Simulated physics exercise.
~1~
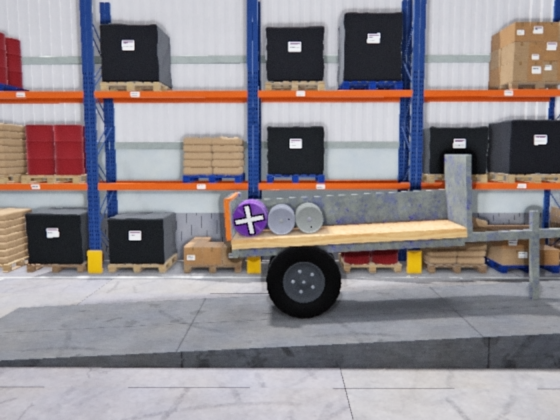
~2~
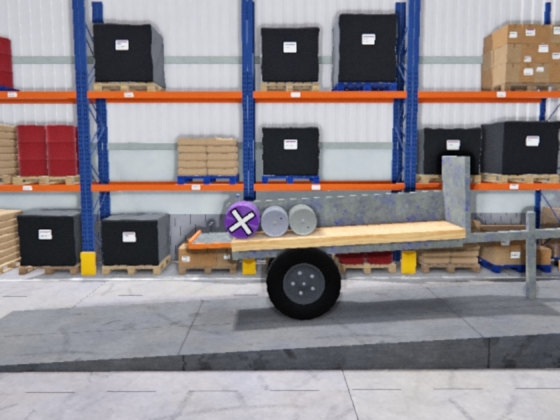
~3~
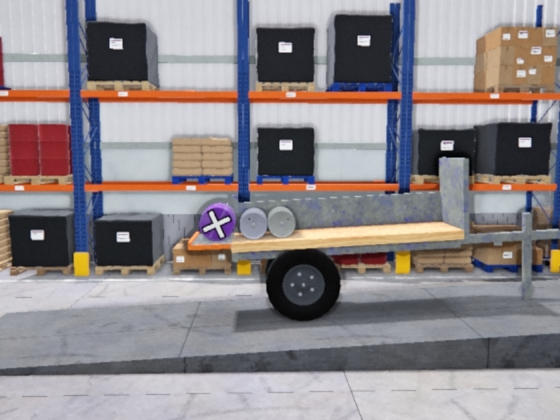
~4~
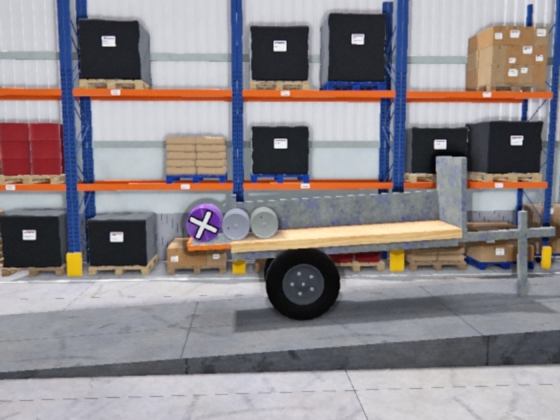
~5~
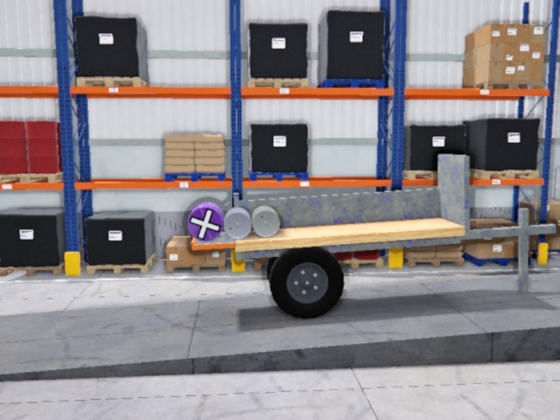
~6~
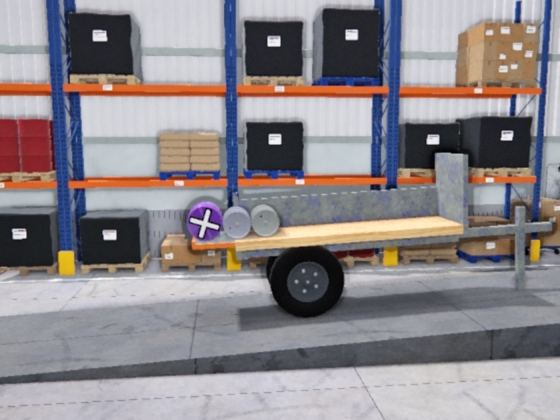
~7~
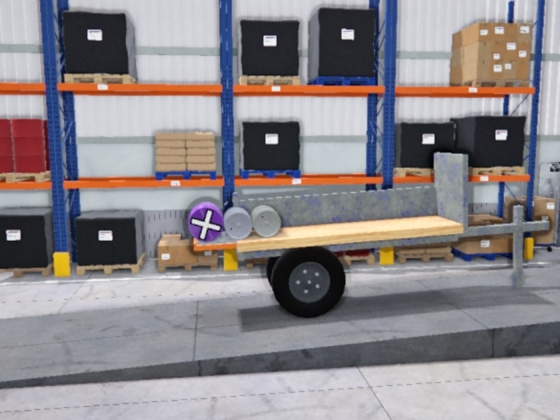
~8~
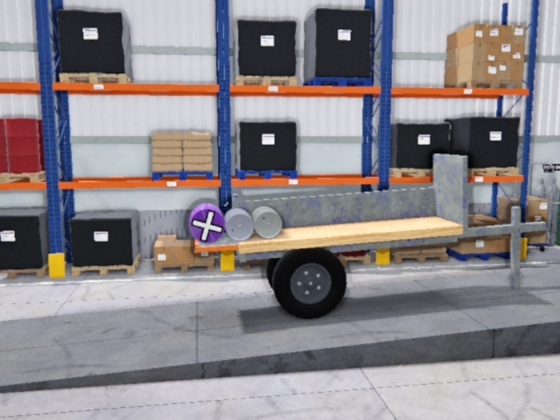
In a warehouse lined with tall racks of boxes and wrapped loads, a trailer with a wooden bed stands on a gentle ramp, carrying three round kegs seen end-on. The leftmost is purple with a white cross, and the other two are grey. The orange tailgate at the left drops open until it lies almost level with the bed, and the kegs begin rolling left. The purple one leads them onto the lowered gate and stops by its outer edge. The grey kegs close up behind it, and all three settle there, with none falling off.
